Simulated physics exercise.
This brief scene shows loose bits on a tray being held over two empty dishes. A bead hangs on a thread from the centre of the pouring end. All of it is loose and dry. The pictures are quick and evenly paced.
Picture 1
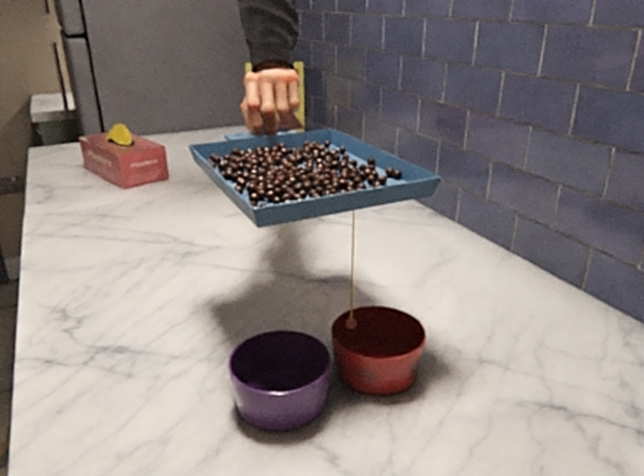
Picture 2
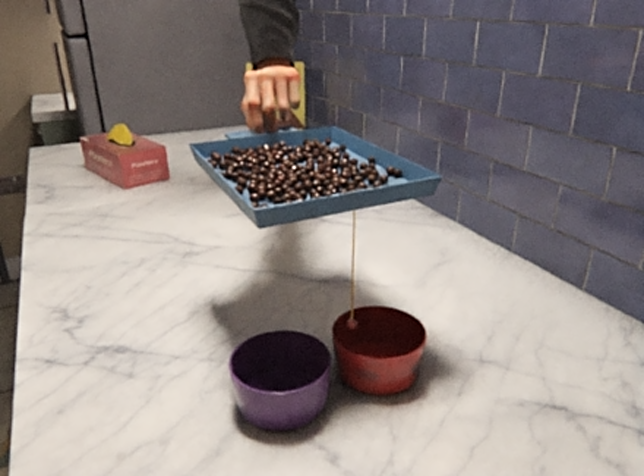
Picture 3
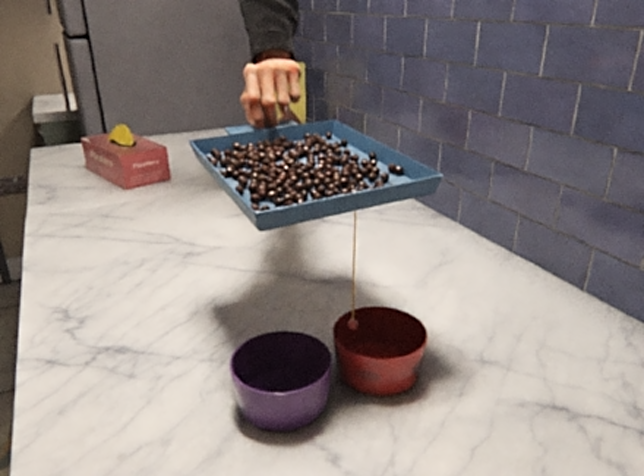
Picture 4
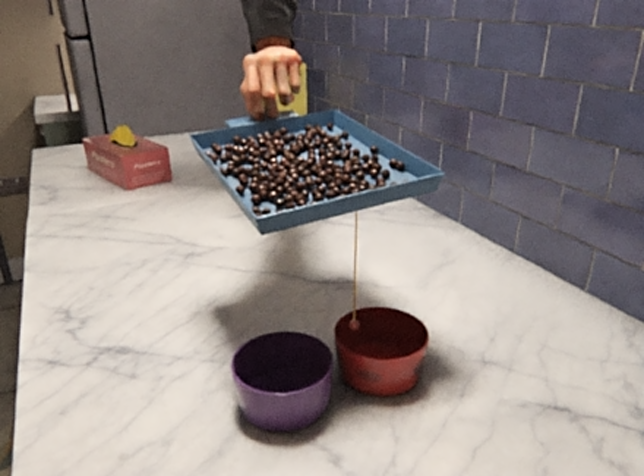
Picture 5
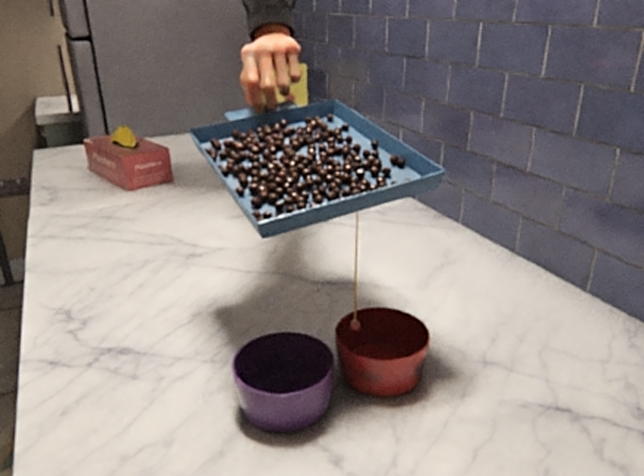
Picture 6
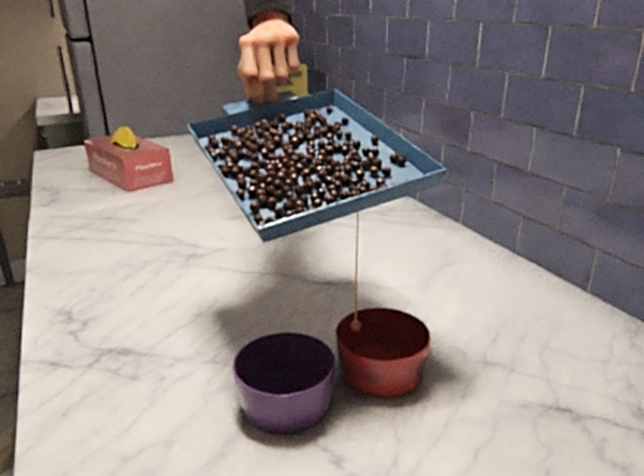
On a marble counter, a hand gradually tilts a blue tray of dark balls above two bowls.
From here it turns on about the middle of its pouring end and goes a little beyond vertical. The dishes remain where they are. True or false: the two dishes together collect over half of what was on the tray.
True.
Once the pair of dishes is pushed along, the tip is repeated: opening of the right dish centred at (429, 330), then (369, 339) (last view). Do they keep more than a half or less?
Short of half, then the bulk of it.
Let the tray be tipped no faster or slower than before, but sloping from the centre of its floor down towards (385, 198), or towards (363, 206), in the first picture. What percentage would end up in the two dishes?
About 20 and 10 percent.
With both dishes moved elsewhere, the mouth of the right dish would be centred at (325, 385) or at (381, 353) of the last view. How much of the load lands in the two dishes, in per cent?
40 and 90 in a hundred.
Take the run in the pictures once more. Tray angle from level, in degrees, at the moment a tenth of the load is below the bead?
Roughly 65°.
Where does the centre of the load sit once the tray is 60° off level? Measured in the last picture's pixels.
Load centre: Approx. (281, 217).
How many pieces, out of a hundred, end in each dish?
In the left dish 80 per cent comes to rest, in the right dish 0 per cent.
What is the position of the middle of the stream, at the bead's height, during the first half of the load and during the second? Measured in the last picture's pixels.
It passes near (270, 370) first and then near (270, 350).
Soon after the last picture, tray tipped steeply; most on the tray; a small part in the left dish; a small part in the air.
A little later, tray tipped past a quarter turn; a stray few on the tray; most in the left dish; about a quarter outside both; a stray few in the air.
Later still, tray tipped past a quarter turn; most in the left dish; about a quarter outside both.
By the end, tray tipped past a quarter turn; most in the left dish; none in the right dish; about a quarter outside both.
